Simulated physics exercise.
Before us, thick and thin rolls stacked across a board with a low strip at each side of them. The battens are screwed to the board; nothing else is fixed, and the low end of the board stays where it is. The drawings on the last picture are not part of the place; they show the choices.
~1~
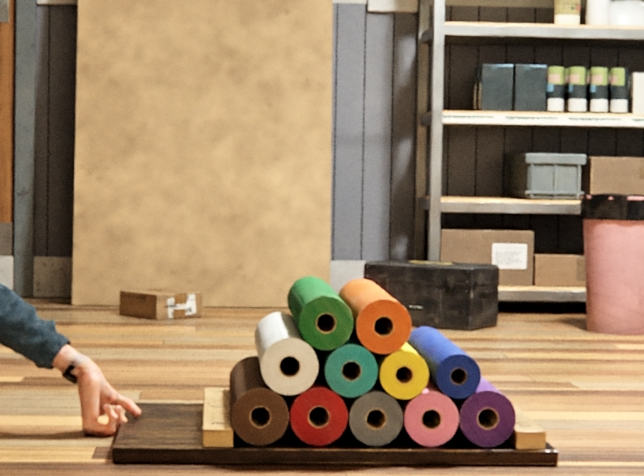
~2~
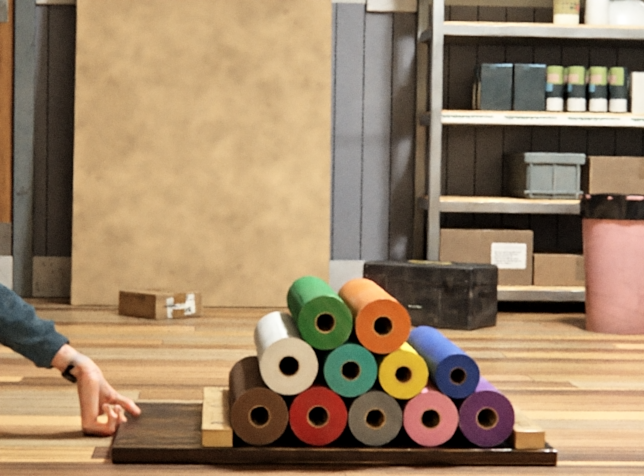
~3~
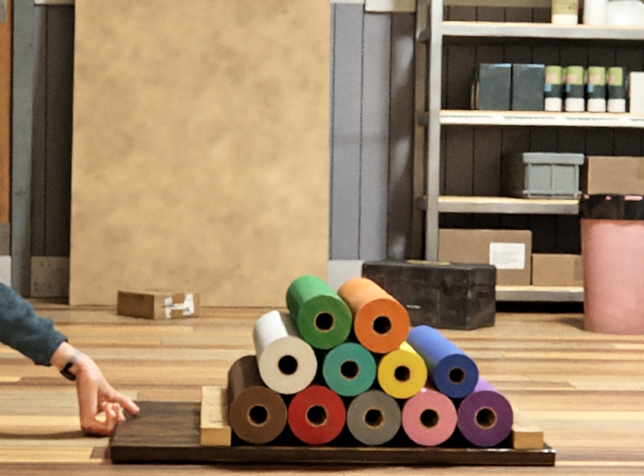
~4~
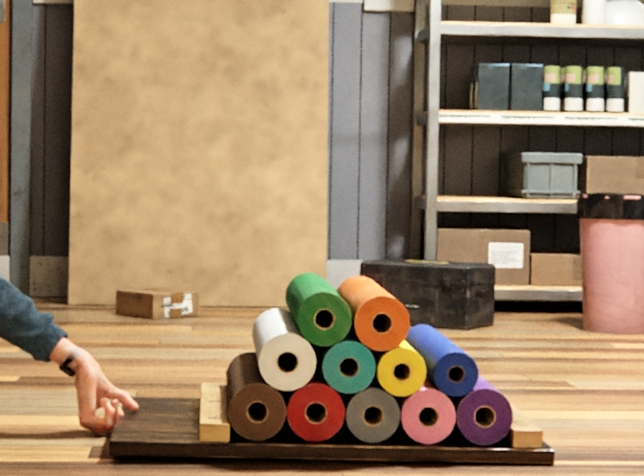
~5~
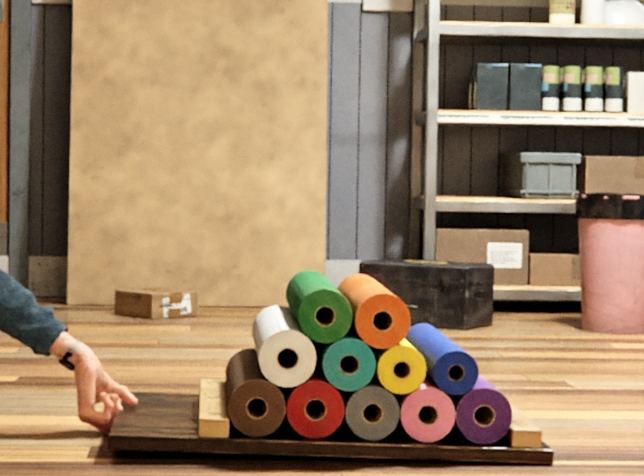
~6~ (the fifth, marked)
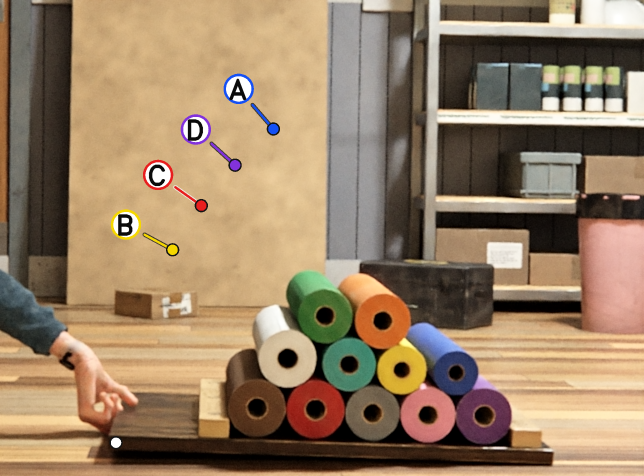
We see a stack of colored rolls resting between two wooden strips on a dark board, with a hand at its left end. The hand slowly lifts that end slightly, while the rolls stay stacked together.
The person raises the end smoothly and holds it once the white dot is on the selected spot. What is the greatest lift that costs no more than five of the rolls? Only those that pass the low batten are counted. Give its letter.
Mark B is as high as it can go.
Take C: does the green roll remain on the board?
No.
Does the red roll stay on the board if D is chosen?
Yes.
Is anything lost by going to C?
Yes.
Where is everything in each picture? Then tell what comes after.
In the first picture, purple roll (487, 419); blue roll (459, 376); turquoise roll (351, 371).
In the second picture, turquoise roll (351, 370); white roll (289, 366).
In the third picture, board (325, 421); brown roll (258, 415); green roll (324, 321).
In the fourth picture, board (324, 419); brown roll (257, 412); red roll (316, 412).
In the fifth picture, board (323, 416); brown roll (257, 408); red roll (315, 409).
On the marked copy, A at (273, 129); B at (172, 250); C at (201, 205); D at (235, 165); the white dot at (116, 443).
Taking B. A third of the way, board at 16°.
Two thirds of the way, board at 28°.
When it is over, board at 28°, one over the low batten (orange).
As for the rest, A eleven over the low batten; C six over the low batten; D six over the low batten.
